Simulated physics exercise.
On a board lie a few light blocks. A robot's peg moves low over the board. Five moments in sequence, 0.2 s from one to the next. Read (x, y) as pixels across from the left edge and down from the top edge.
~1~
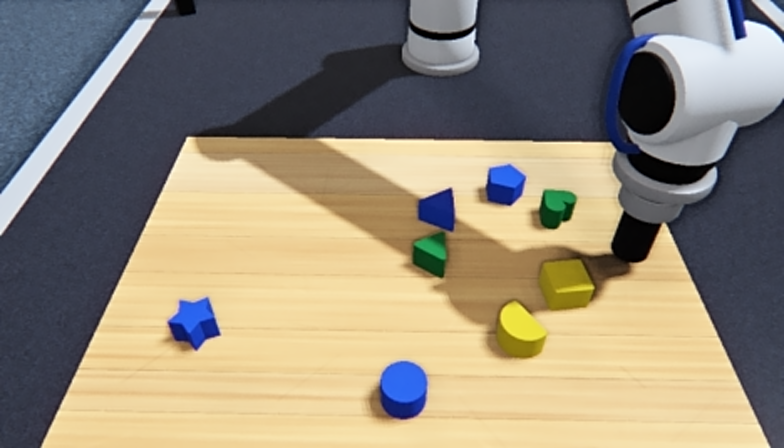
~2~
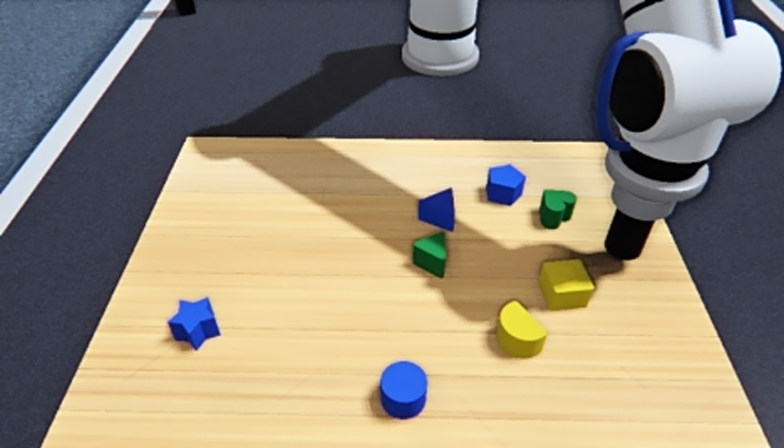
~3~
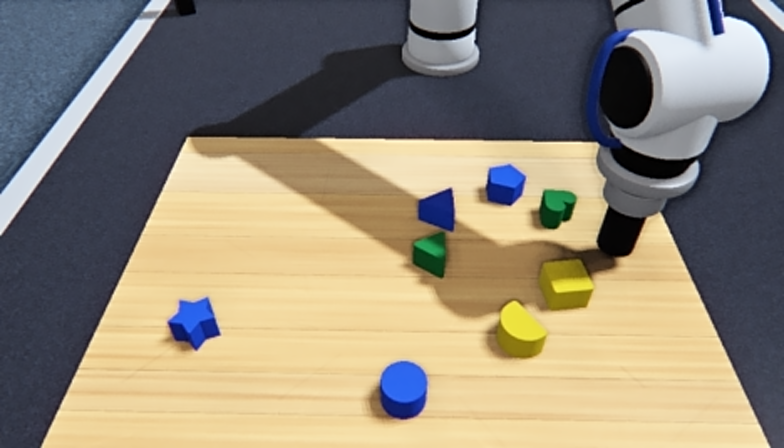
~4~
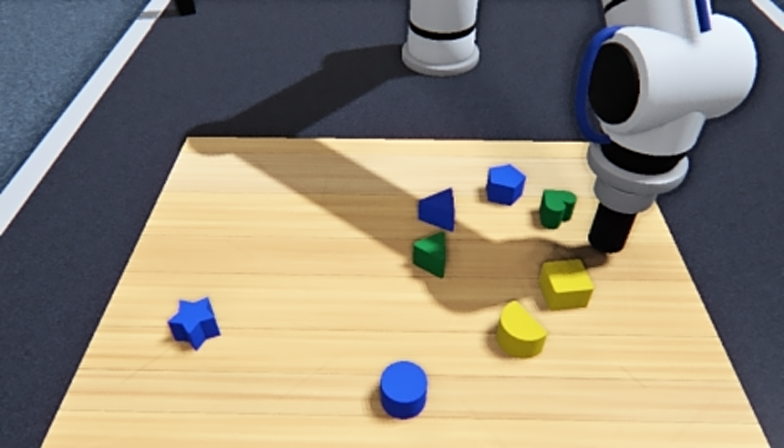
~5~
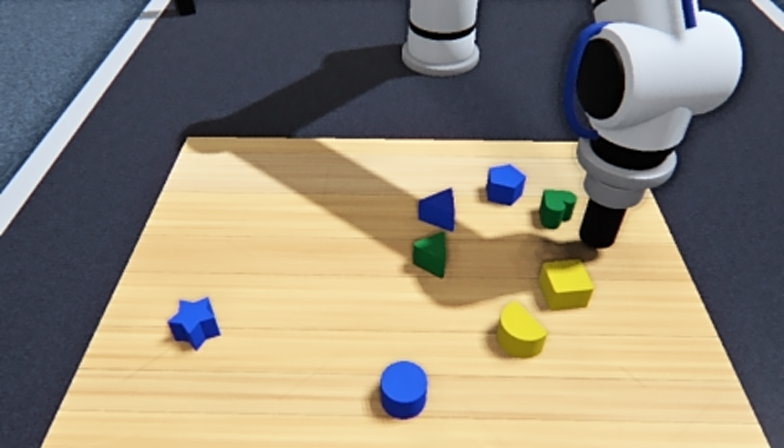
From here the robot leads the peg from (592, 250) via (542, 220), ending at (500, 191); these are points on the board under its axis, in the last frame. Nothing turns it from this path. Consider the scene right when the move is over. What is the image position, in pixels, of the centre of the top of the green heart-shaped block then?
Its top middle: (530, 167).
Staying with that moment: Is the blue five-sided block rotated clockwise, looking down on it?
Going by the path, no.
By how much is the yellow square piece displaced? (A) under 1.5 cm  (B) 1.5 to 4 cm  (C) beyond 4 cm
A (under 1.5 cm)
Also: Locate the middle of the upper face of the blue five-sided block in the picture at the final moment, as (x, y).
Its top face will be centred at roughly (480, 157).
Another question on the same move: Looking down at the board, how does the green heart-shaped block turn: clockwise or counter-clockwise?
It twists clockwise.
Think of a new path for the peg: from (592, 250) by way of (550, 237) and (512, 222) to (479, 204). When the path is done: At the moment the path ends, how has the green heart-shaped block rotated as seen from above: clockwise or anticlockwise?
From the top, the block rotates clockwise.
The first path, step by step. One third of the way, peg (561, 216); green heart-shaped block (550, 191), turned 25° clockwise.
Two thirds of the way, peg (529, 197); blue five-sided block (498, 169), turned 30° anticlockwise; green heart-shaped block (534, 174), turned 55° clockwise.
At the end, peg (503, 179); blue five-sided block (480, 157), turned 55° anticlockwise; green heart-shaped block (530, 167), turned 100° clockwise; yellow square piece in place.
